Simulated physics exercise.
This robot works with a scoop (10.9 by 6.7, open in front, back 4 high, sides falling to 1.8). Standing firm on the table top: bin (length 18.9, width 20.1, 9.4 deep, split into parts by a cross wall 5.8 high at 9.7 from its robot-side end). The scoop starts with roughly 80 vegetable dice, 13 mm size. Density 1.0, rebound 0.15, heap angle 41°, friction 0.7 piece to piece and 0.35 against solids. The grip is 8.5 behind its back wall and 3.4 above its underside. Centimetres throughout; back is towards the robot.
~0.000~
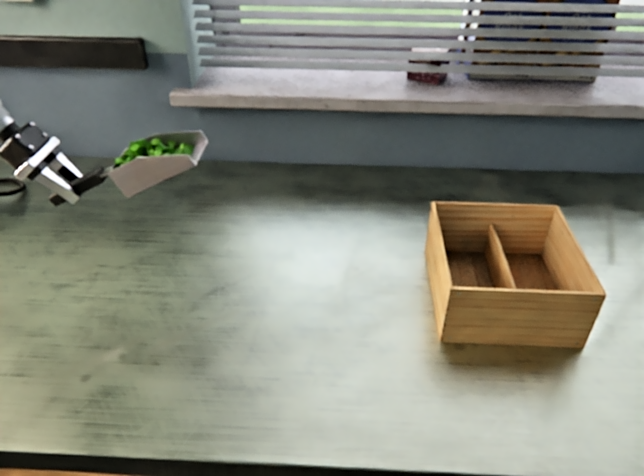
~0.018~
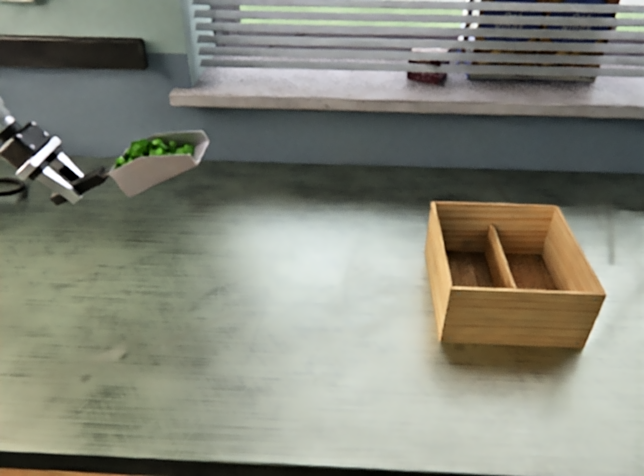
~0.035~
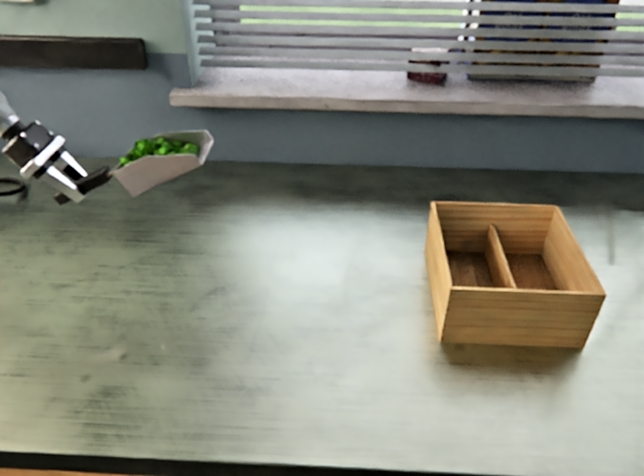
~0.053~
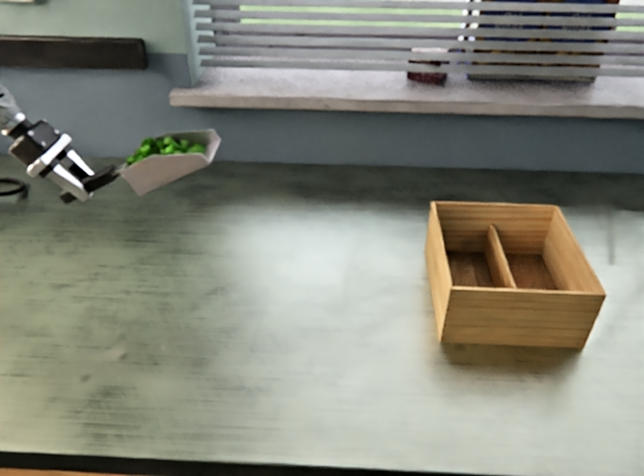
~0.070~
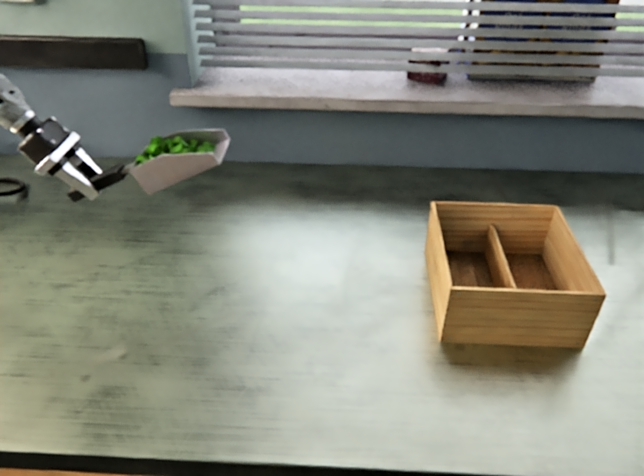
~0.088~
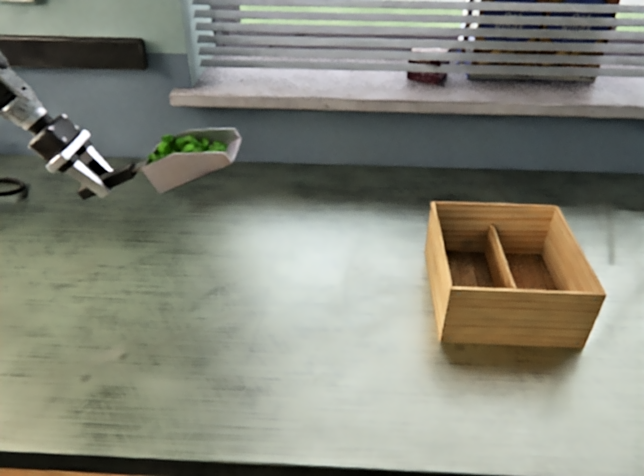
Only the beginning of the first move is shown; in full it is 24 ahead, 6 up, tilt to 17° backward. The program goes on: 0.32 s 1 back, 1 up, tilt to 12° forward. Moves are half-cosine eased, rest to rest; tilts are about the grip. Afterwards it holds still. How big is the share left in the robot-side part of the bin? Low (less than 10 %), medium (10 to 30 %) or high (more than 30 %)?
Answer: Low; less than 10 % of the vegetable dice finish in the robot-side part of the bin.
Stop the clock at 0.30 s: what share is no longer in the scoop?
Near 0 per cent so far.
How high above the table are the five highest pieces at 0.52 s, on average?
Roughly 22 cm.
After 0.30 s, tilted 17° backward, highest piece 27 above the table; 82 on the scoop.
After 0.52 s, tilted 5° forward, highest piece 22 above the table; 71 on the scoop, 2 in the robot-side part, 9 in flight or on a rim.
After 0.83 s, tilted 12° forward, highest piece 21 above the table; 71 on the scoop, 9 on the table or floor, 2 in the robot-side part.
After 1.88 s, tilted 12° forward, highest piece 21 above the table; 71 on the scoop, 9 on the table or floor, 2 in the robot-side part.
At rest, 71 on the scoop, 9 on the table or floor, 2 in the robot-side part. That is 2 % in the robot-side part of the bin.
